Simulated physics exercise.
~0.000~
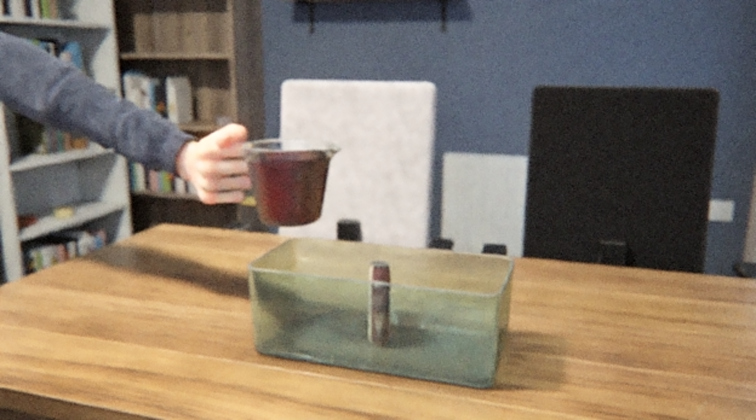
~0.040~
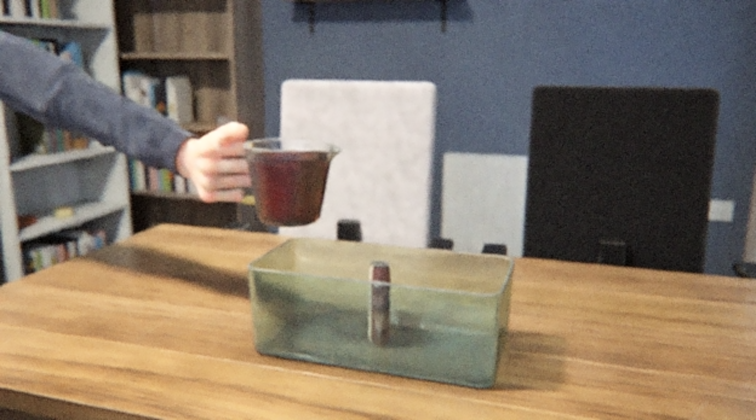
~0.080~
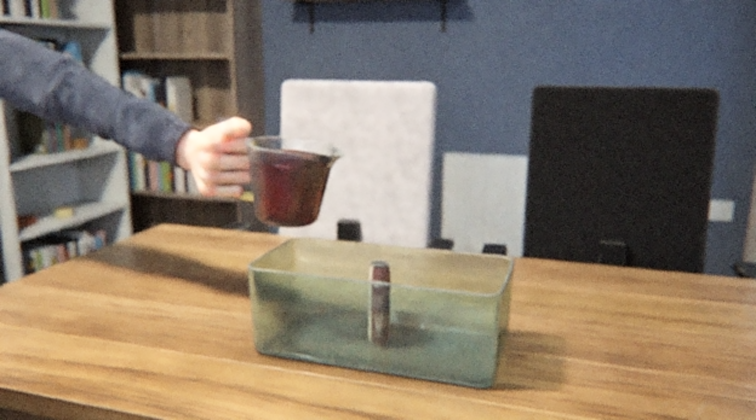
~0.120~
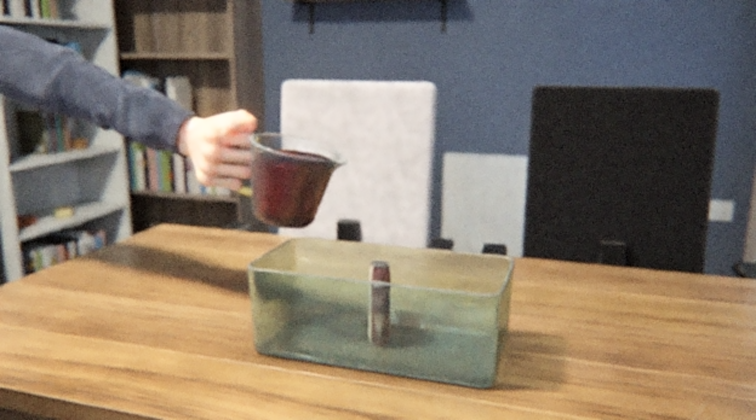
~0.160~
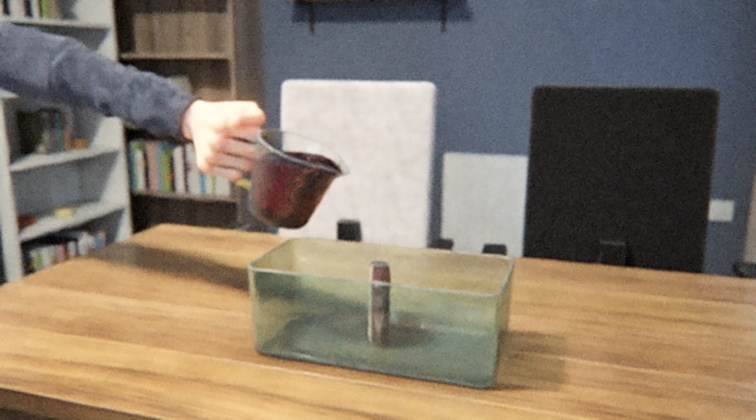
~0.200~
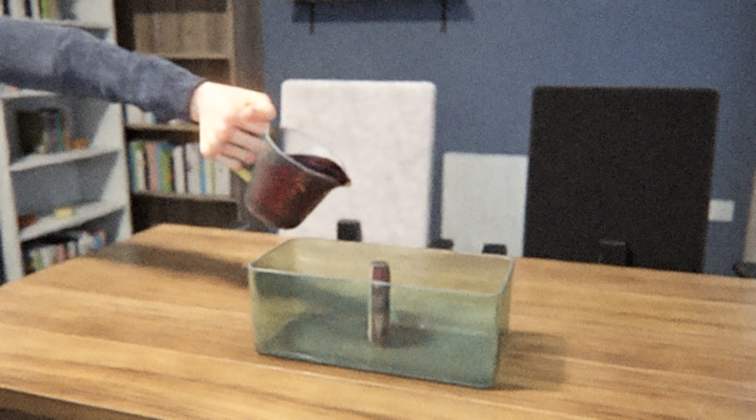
A hand tilts a jug of dark red liquid rightwards above a glass basin.
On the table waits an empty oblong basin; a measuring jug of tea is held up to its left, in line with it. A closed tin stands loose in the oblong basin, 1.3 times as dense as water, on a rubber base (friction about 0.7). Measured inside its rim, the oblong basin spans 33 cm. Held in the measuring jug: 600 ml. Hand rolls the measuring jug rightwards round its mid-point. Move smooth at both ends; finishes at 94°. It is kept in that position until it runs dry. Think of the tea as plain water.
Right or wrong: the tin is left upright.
Wrong.
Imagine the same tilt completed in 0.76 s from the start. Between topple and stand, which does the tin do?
Outcome - the tin comes down.
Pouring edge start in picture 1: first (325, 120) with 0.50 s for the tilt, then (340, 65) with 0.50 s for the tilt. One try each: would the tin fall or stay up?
Trial 1 - tin tips; trial 2 - tin stays standing.
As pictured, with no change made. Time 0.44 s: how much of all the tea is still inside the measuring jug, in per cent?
Roughly 44 percent.
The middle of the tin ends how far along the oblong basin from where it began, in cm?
9.5 cm.
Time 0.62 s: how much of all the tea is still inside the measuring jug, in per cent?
Around 12 in a hundred is still there.
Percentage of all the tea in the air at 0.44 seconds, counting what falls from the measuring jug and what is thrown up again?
Close to 22 per cent, I'd say.
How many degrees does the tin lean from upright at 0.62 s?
Tilt: Around 0°.
Then, 0.44 s in, the tilt is 91° and 45 per cent is still to pour; the tin stands where it began.
Then, 0.62 s in, the tilt is 94° and 12 per cent is still to pour; the tin stands 2 cm from where it began.
Then, 0.80 s in, the tilt is 94° and 2 per cent is still to pour; the tin leans 34°.
Then, 1.00 s in, the tilt is 94° and 0 per cent is still to pour; the tin lies on its side.
Finally, the tin lies on its side.
